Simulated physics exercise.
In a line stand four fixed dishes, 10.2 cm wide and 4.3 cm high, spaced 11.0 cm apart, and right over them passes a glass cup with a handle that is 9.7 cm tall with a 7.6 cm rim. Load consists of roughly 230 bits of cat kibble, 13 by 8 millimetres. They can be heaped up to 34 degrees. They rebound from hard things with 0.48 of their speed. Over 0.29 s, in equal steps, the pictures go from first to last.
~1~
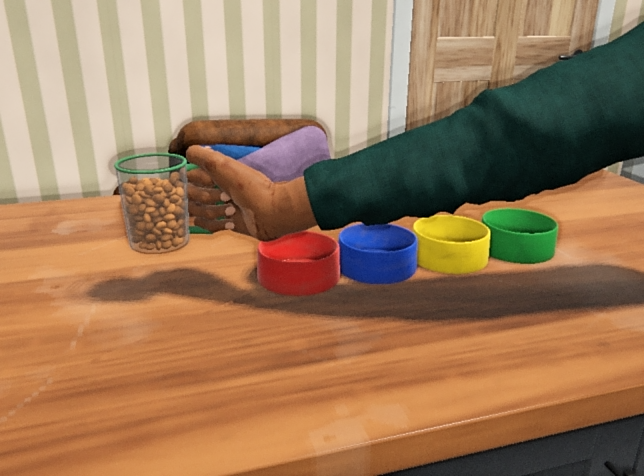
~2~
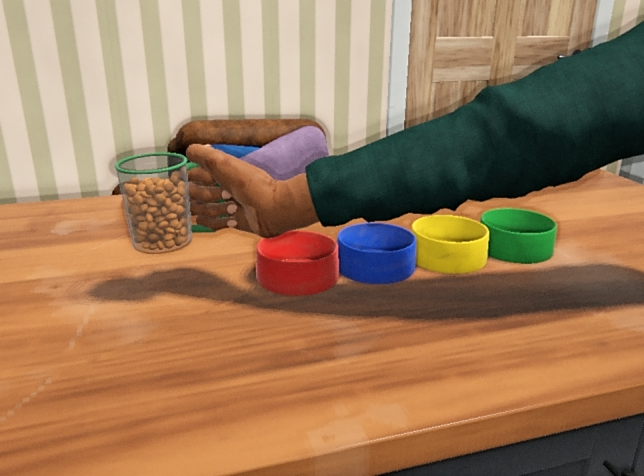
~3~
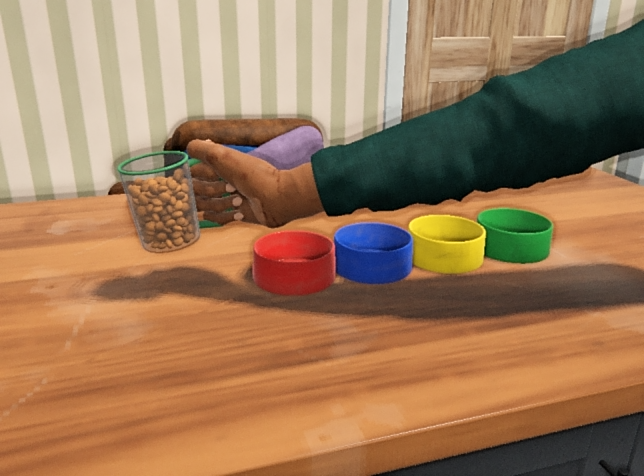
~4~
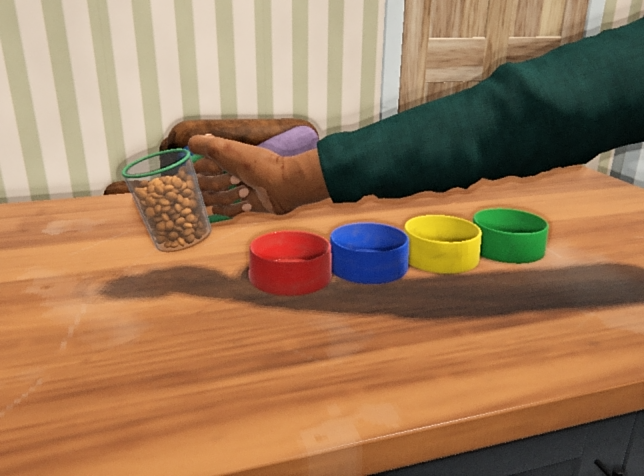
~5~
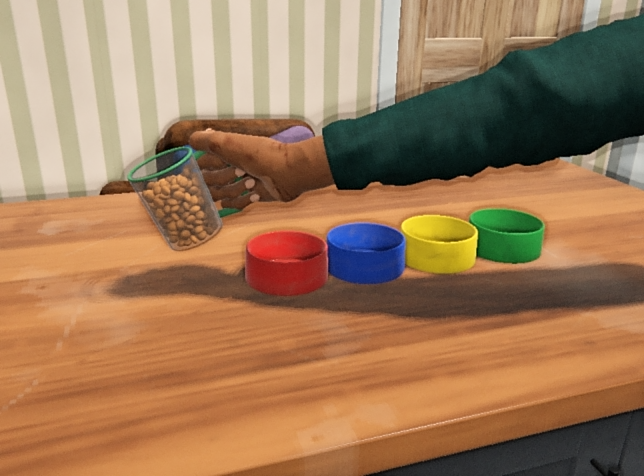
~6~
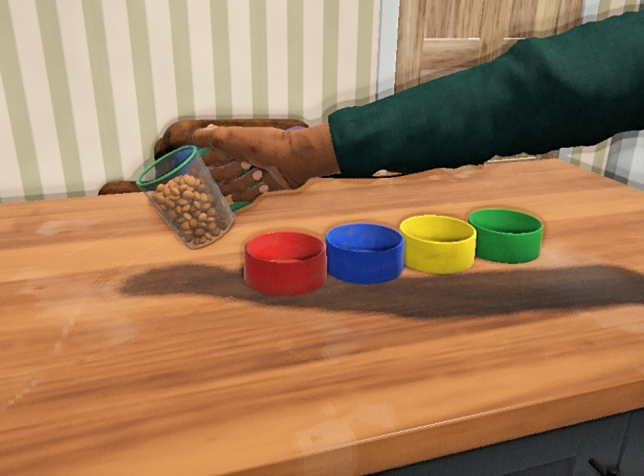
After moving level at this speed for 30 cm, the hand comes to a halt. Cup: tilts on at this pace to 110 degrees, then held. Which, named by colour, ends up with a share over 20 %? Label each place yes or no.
Red: Yes. Blue: Yes. Green: No. Yellow: No. Counter: No.
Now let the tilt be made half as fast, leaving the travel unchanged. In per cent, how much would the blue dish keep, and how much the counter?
Blue 90; counter 10.
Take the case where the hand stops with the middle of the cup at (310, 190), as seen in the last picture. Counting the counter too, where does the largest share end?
Most of it ends up at red.
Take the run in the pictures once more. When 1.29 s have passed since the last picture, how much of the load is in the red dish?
Share at that time: Approx. 35 per cent.
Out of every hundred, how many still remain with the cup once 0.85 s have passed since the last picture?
Roughly 80 per cent, give or take.
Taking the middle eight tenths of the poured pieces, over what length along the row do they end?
About 12 cm.
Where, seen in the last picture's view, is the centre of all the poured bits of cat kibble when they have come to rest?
I'd put it at about (342, 259).
Then, 0.51 s after the last picture, tilt 88 degrees; cup holds 100 %.
Then, 0.85 s after the last picture, tilt 110 degrees; cup holds 80 %, red 20 %.
Then, 1.29 s after the last picture, tilt 110 degrees; cup holds 35 %, red 35 %, blue 25 %.
In the end, red 35 %, blue 55 %, green 0 %, yellow 0 %, counter 5 %, cup 5 %.
